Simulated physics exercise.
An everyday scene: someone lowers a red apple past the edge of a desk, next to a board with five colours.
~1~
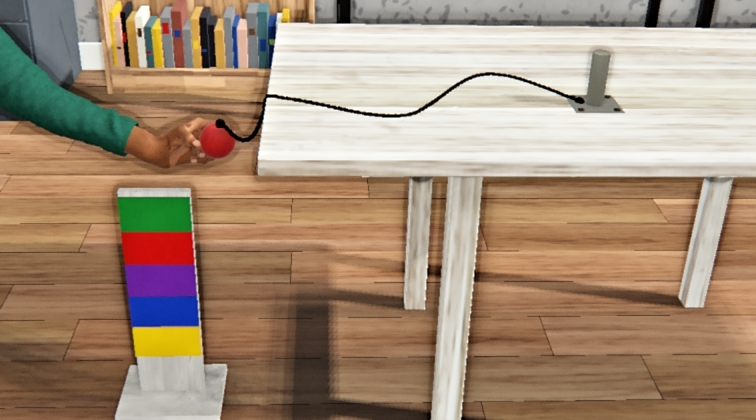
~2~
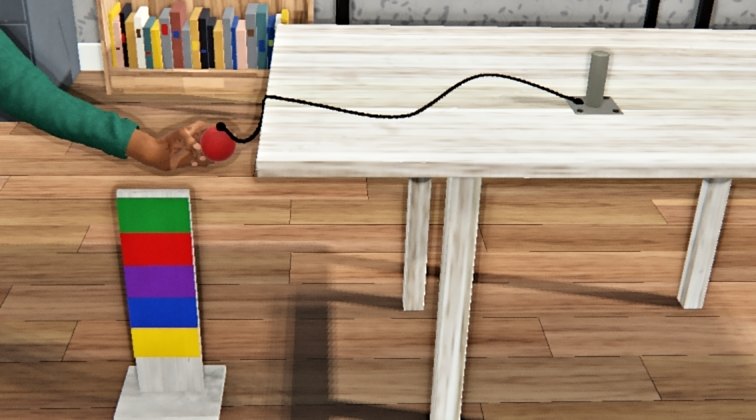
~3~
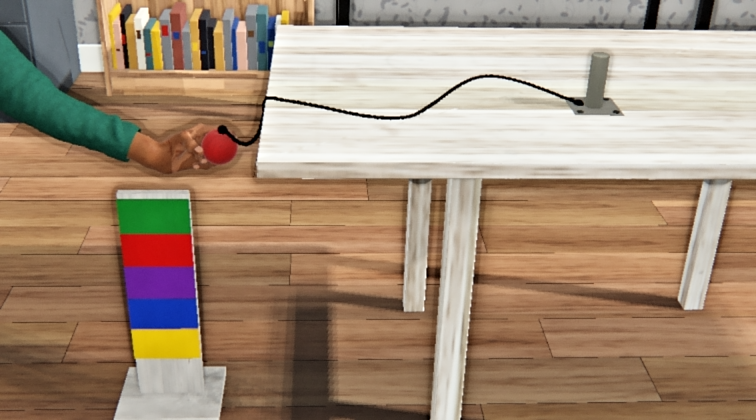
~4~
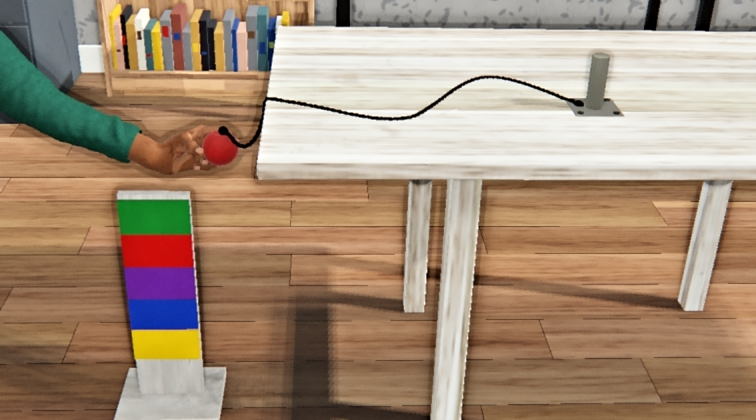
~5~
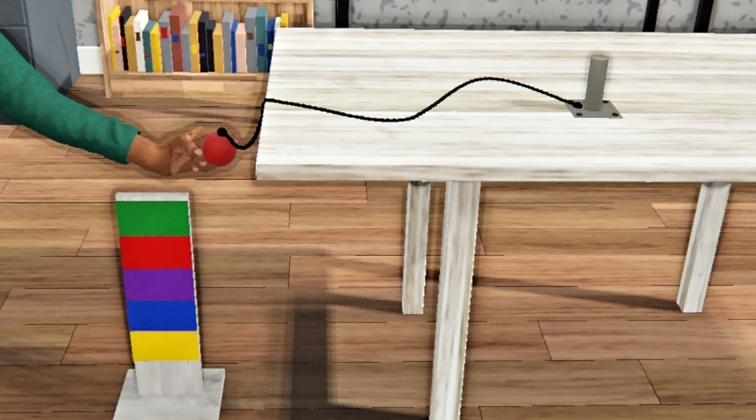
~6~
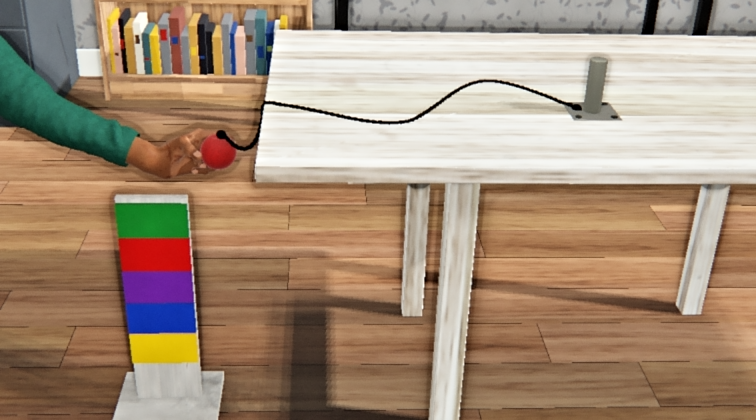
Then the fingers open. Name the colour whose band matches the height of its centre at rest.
That would be purple.
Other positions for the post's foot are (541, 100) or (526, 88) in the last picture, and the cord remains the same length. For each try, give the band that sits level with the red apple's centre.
Try by try: Blue; blue.
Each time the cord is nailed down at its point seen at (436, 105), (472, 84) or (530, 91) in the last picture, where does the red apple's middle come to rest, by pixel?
Approximately at (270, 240), at (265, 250) and at (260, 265), in that order.
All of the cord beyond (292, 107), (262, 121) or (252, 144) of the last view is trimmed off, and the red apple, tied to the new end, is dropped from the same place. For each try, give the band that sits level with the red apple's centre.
Higher than all five; green; red.
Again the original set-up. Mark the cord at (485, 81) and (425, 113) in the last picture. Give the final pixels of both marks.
The first settles around (458, 104), the second around (337, 97).
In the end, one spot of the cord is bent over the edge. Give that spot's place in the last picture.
(362, 121), give or take.
Soon after, apple near (304, 275); level with purple.
Then, apple near (249, 279); level with purple.
At rest, apple near (265, 279); level with purple. The cord holds its middle at purple.
